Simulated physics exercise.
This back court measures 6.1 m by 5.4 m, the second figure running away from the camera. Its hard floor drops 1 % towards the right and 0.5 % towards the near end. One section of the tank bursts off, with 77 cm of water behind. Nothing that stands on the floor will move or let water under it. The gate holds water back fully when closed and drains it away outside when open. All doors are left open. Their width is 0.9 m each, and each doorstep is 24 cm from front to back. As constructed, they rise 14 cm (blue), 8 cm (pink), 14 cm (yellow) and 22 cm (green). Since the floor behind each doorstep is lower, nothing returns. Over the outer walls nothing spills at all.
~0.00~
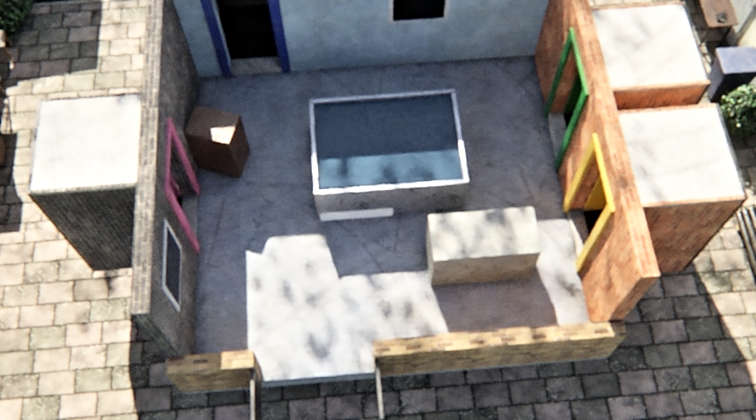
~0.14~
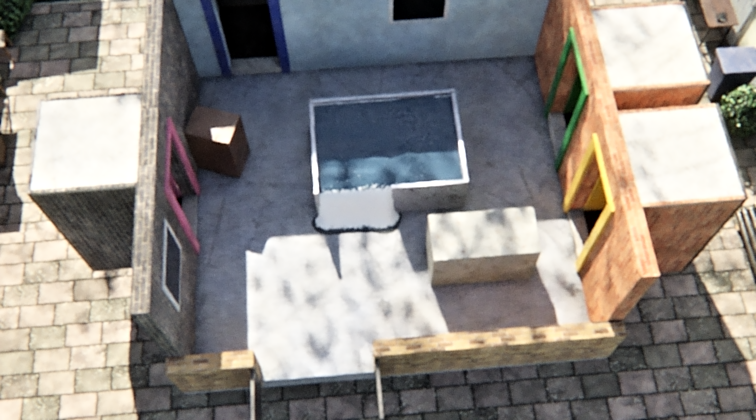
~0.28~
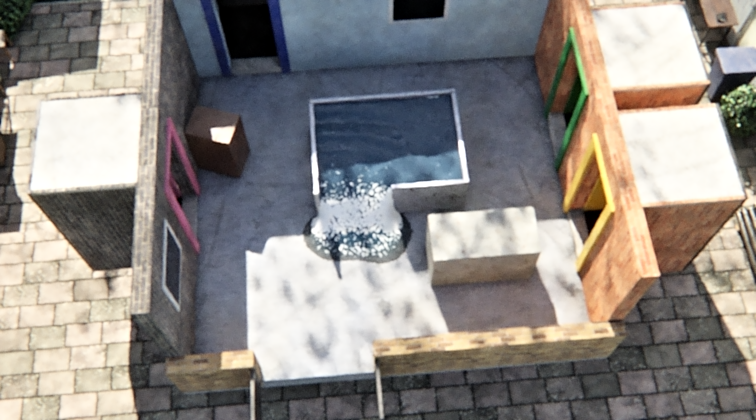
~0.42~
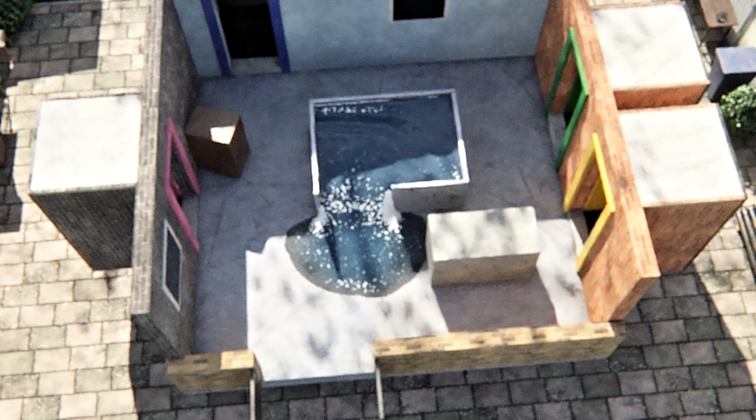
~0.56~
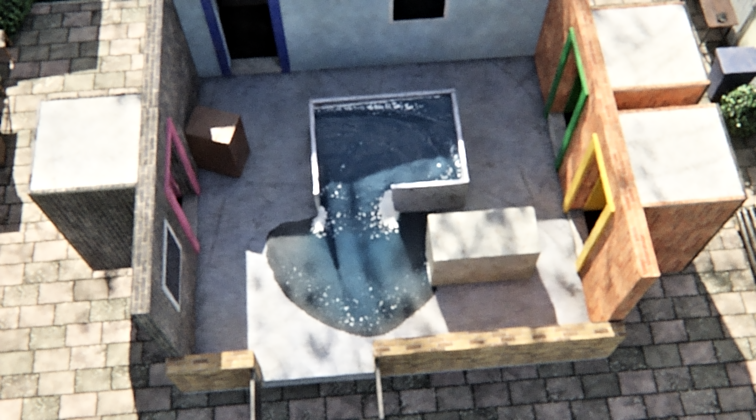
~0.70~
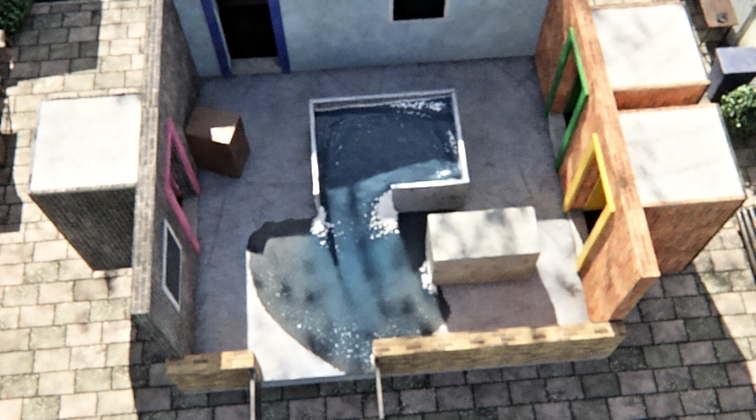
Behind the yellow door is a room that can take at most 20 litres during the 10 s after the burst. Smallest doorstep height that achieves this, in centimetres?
7 cm.
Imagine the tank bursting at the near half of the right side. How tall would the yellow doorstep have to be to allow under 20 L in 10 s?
If so: Around 33 cm.
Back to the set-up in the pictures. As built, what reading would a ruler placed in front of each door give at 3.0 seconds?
Blue door 0 cm, pink door 2 cm, yellow door 9 cm, green door 0 cm.
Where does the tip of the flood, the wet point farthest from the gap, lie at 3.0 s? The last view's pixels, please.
(584, 339).
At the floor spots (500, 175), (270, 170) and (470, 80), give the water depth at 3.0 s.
Going through the spots in order gives 0, 0 and 0 centimetres.
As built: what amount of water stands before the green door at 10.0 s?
Lab note: Depth approx. 5.5 cm.
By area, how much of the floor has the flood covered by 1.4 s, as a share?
Some 35 in a hundred.
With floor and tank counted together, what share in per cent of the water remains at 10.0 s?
Around 52 per cent of the water.
After 1.4 s water covers 35 % of the floor, deepest (42 cm) near (352, 219); it has not reached the yellow door.
After 3.0 s water covers 45 % of the floor, deepest (26 cm) near (575, 295); 9 cm at the yellow door, 0 litres in over its 14 cm doorstep.
After 10.0 s water covers 95 % of the floor, deepest (10 cm) near (584, 339); 7 cm at the yellow door, 0 litres in over its 14 cm doorstep.
At the yellow door as built, the water arrived by 2.0 s and peaked near 11 cm at 2.8 s.
Run again over the same 10 s with other heights there, 25 litres in over 6.5 cm, 10 litres over 8.5 cm. The limit of 20 litres is kept from about 7 cm up.
